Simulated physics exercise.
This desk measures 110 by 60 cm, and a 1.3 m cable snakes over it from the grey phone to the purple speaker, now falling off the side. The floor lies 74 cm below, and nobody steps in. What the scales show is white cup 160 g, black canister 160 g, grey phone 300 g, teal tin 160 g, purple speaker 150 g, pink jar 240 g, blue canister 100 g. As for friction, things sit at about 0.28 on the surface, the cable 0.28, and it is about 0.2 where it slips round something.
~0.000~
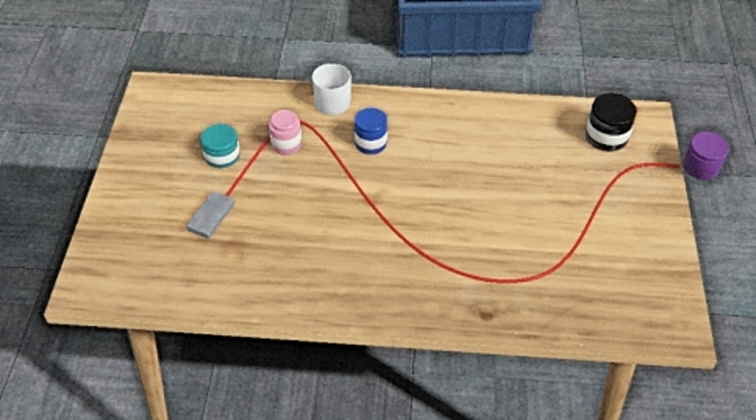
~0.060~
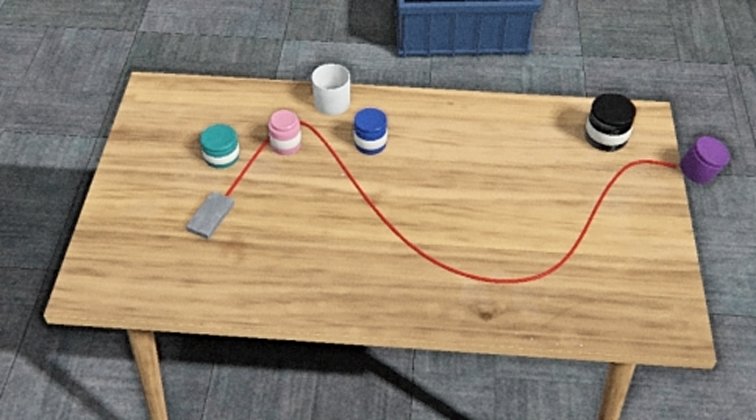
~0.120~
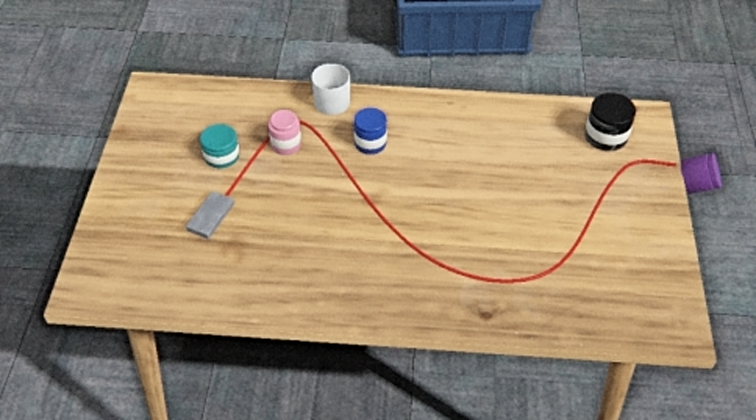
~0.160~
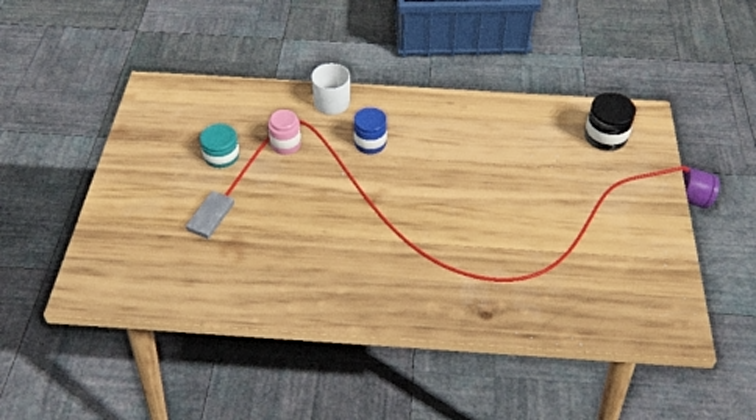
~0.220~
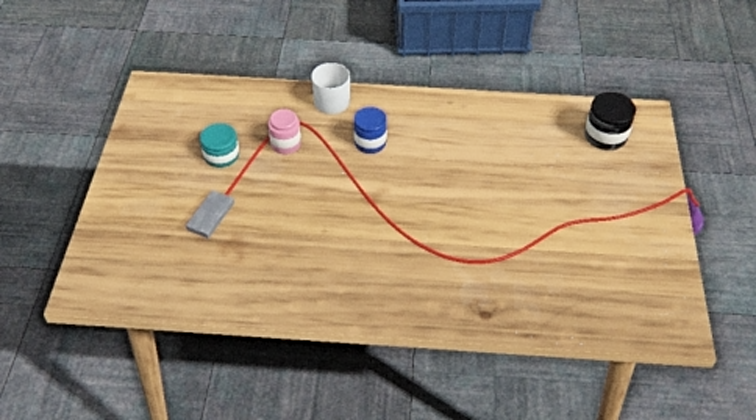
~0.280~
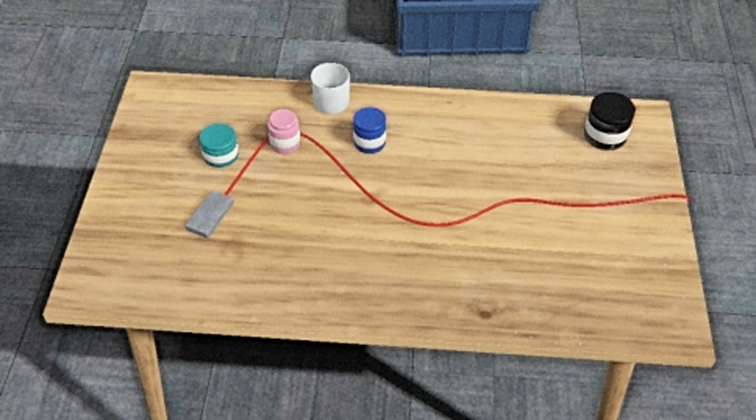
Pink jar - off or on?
It is left up there.
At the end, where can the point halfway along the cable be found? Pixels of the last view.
Halfway point, last view: Approx. (682, 219).
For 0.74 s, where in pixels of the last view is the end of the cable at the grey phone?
It sits close to (276, 202) in the last view.
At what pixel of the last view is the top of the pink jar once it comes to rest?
The top finishes roughly at pixel (337, 190) of the last view.
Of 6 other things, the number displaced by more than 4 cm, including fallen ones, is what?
Counting them up, I get 3.
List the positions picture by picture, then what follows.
Pink jar (284, 119); cable runs through (619, 176) (557, 267) (421, 253) (341, 164) (259, 151), in the first picture.
Purple speaker (709, 149); cable runs through (618, 175) (421, 253) (259, 151), in the second picture.
Purple speaker (701, 174); cable runs through (617, 175) (421, 253) (259, 151), in the third picture.
Purple speaker (696, 188); cable runs through (629, 180) (421, 252) (259, 151), in the fourth picture.
Purple speaker (683, 217); cable runs through (681, 193) (429, 250) (259, 150), in the fifth picture.
Pink jar (283, 118); cable runs through (599, 205) (466, 220) (350, 177) (258, 150), in the sixth picture.
At 0.5 s, the cable's tail end at (237, 186); pink jar 12 cm off its start, purple speaker over the edge, blue canister 7 cm off its start.
At 0.7 s, the cable's tail end at (276, 202); pink jar 19 cm off its start, purple speaker over the edge, blue canister 8 cm off its start.
At 1.0 s, the cable's tail end at (306, 198); pink jar 19 cm off its start at (323, 186), purple speaker over the edge, grey phone 13 cm off its start at (278, 197).
At 1.2 s, the cable's tail end at (318, 198); pink jar 20 cm off its start, grey phone 15 cm off its start, purple speaker over the edge.
At 2.4 s, the cable's tail end at (327, 199); pink jar 21 cm off its start at (337, 190), purple speaker over the edge, grey phone 16 cm off its start at (300, 194), blue canister 8 cm off its start at (382, 91).
